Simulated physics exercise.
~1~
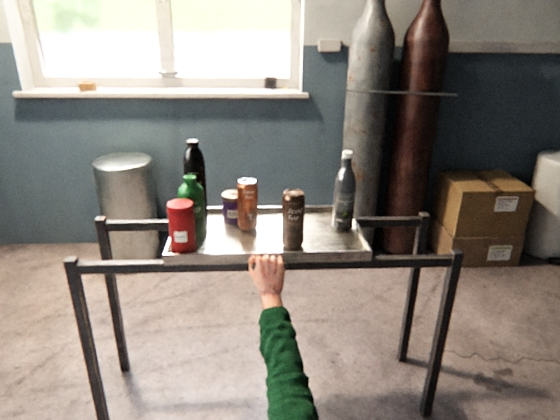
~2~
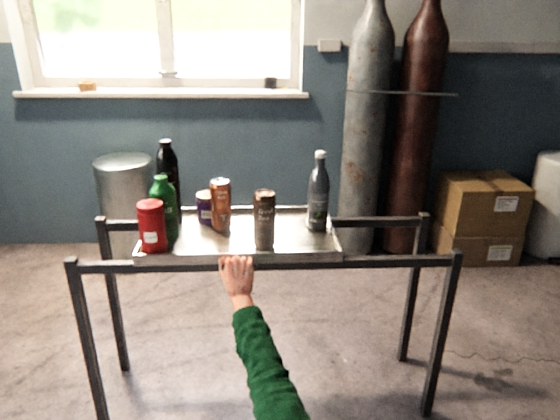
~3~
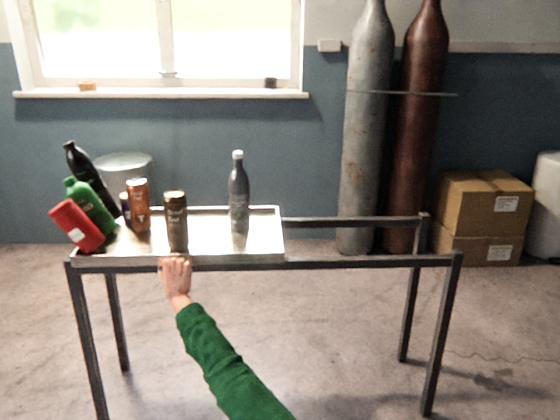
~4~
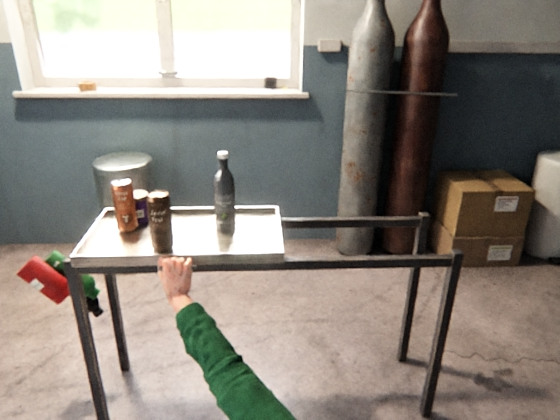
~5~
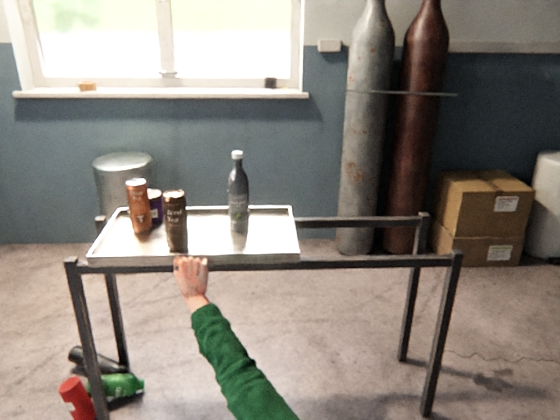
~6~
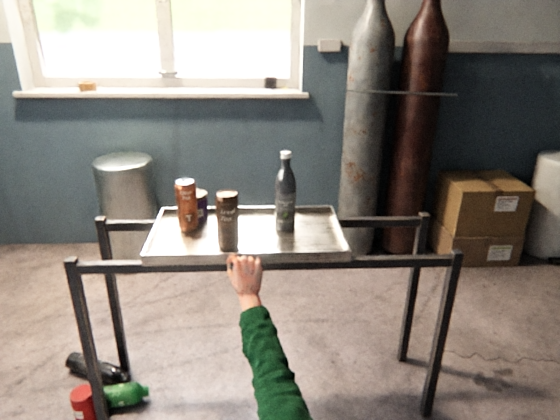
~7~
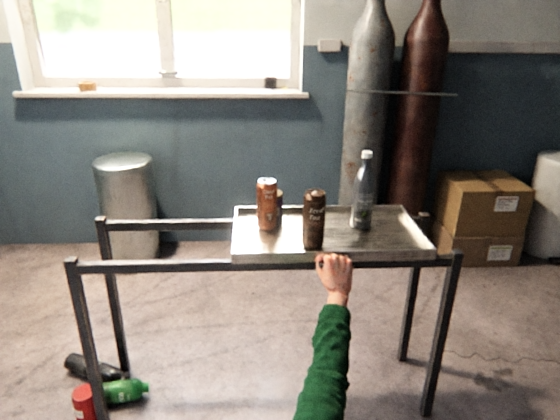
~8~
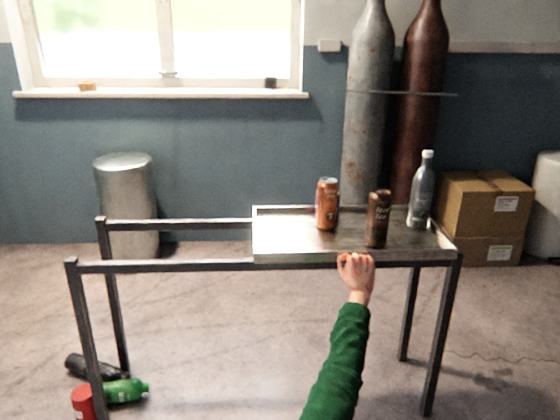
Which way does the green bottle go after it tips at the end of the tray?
The green bottle goes down, dropping past the left end of the frame to the floor, where it lies on its side.
